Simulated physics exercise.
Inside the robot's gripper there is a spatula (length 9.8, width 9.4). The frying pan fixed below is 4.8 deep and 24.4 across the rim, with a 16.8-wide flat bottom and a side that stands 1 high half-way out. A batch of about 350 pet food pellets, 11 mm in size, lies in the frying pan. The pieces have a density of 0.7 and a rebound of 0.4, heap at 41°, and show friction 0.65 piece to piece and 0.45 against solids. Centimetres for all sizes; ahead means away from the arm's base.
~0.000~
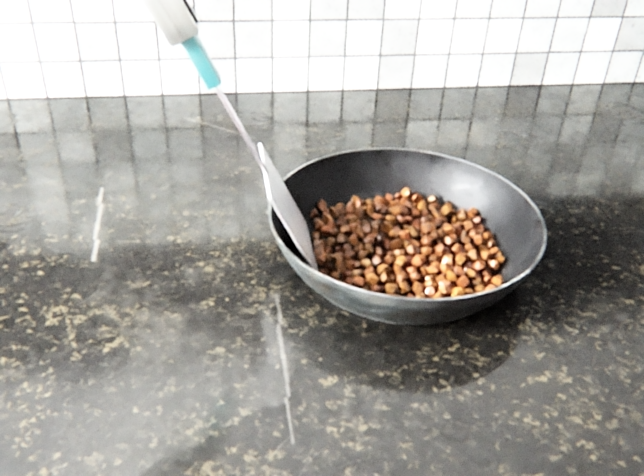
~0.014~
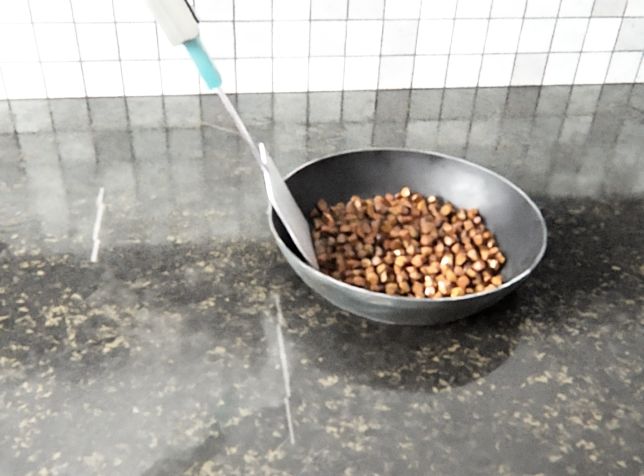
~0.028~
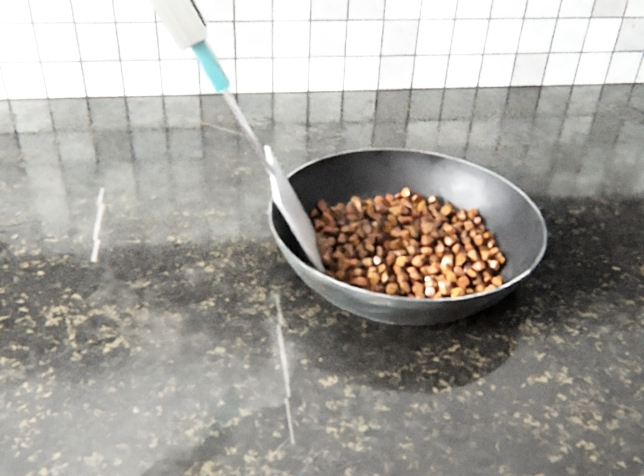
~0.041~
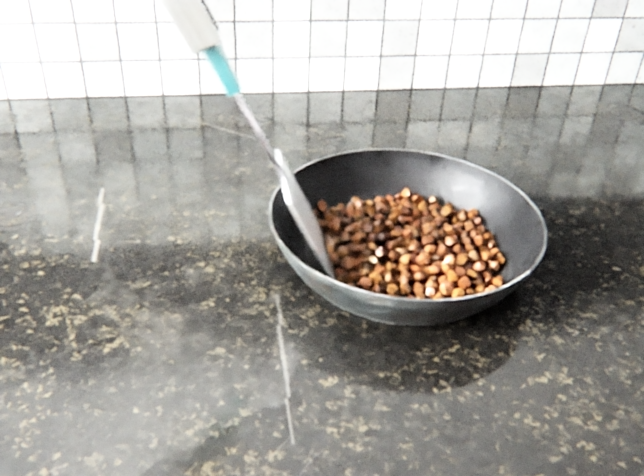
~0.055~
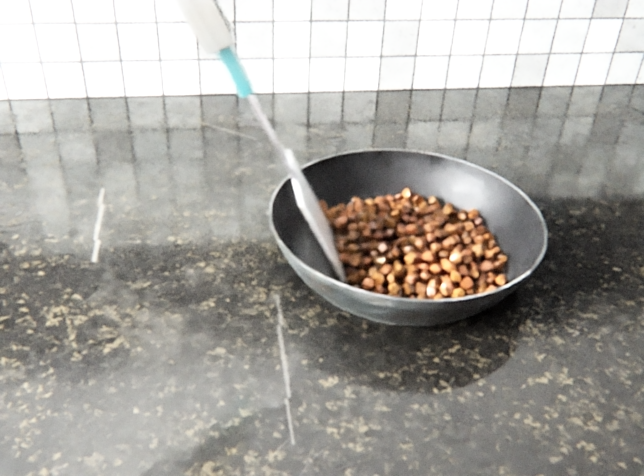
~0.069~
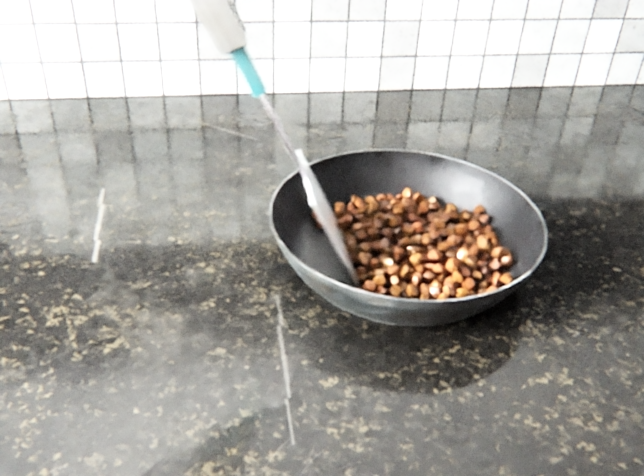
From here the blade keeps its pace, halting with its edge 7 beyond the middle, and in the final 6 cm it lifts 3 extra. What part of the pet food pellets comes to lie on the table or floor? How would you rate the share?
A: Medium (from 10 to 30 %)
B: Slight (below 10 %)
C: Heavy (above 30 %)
Option B: Slight (below 10 %).
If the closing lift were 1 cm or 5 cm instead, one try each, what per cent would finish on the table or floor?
It comes to around 10 per cent on the first try and around 5 per cent on the second.
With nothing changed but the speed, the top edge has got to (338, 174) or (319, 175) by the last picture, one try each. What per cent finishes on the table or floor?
Estimates: Near 15 %, near 15 %.
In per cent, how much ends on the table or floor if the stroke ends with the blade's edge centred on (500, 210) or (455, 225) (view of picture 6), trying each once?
Close to 35 and close to 0 per cent, respectively.
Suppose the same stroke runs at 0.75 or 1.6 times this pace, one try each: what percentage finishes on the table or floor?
The two tries give about 5 and 20 in a hundred.
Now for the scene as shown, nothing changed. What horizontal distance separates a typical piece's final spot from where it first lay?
It works out to roughly 5 cm.
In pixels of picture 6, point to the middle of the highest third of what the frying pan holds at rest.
It is centred around (503, 223).
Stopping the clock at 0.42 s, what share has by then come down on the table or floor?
5 %.
After 0.13 s, sloping 64°, highest piece 4 above the table; 351 in the frying pan.
After 0.19 s, sloping 64°, highest piece 8 above the table; 350 in the frying pan, 1 on the blade or in flight.
After 0.42 s, sloping 64°, highest piece 6 above the table; 328 in the frying pan, 20 on the table or floor, 3 on the blade or in flight.
After 1.47 s, sloping 64°, highest piece 6 above the table; 328 in the frying pan, 23 on the table or floor.
In the end, 328 in the frying pan, 23 on the table or floor. That is 7 % on the table or floor.
